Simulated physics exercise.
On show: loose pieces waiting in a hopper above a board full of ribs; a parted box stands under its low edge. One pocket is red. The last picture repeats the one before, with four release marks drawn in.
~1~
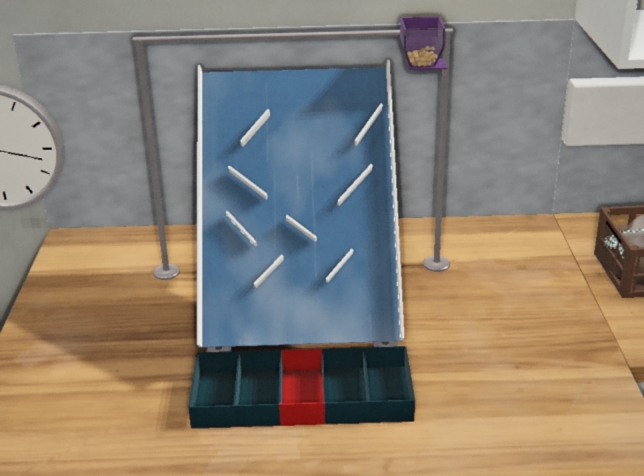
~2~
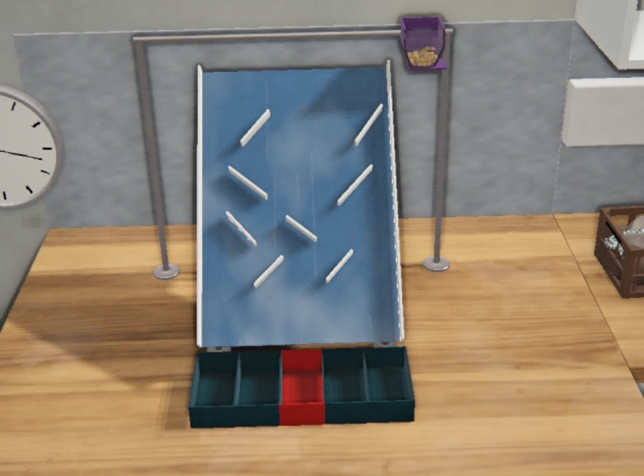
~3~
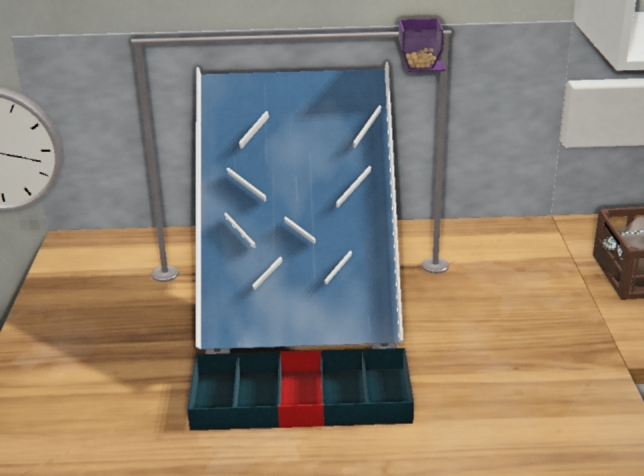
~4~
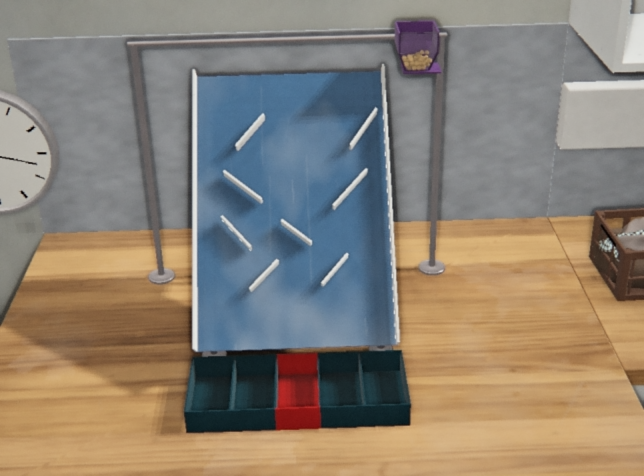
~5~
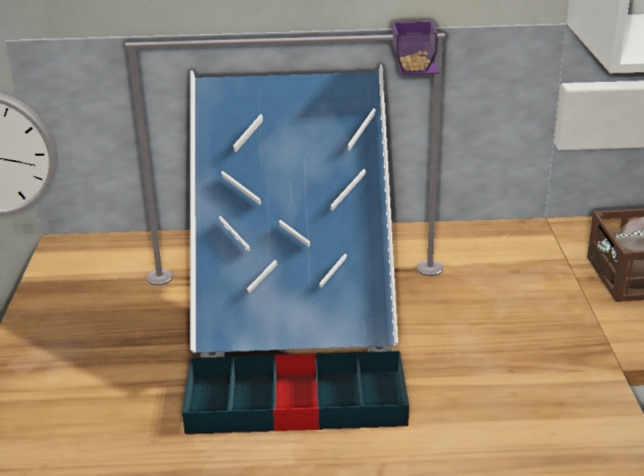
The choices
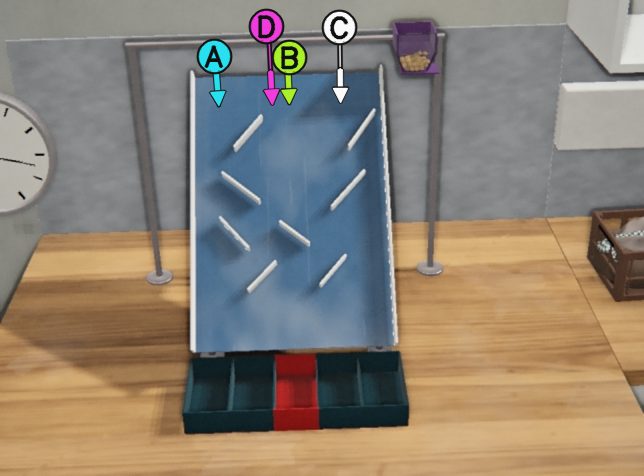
At first, a purple hopper of dried chickpeas hangs from a metal frame above a tilted blue board with white ribs, over a parted box with a red middle pocket. The view then drifts very slightly, while the chickpeas stay in the hopper and nothing drops onto the board.
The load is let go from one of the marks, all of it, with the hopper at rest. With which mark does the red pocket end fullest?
Mark C.
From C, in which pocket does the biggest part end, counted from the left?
The third from the left.
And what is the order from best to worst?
The order is C, B, D, A.
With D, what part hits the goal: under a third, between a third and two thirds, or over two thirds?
Between a third and two thirds.
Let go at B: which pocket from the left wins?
It is the third one.
On the marked copy, mark A meets the board at (218, 100); mark B meets the board at (289, 98); mark C meets the board at (340, 97); mark D meets the board at (272, 99).
With A, a small share in the red pocket, the bulk in other pockets, only a few outside the box.
With B, close to two thirds in the red pocket, close to a third in other pockets.
With C, the bulk in the red pocket, a small share in other pockets.
With D, close to a third in the red pocket, close to half in other pockets.
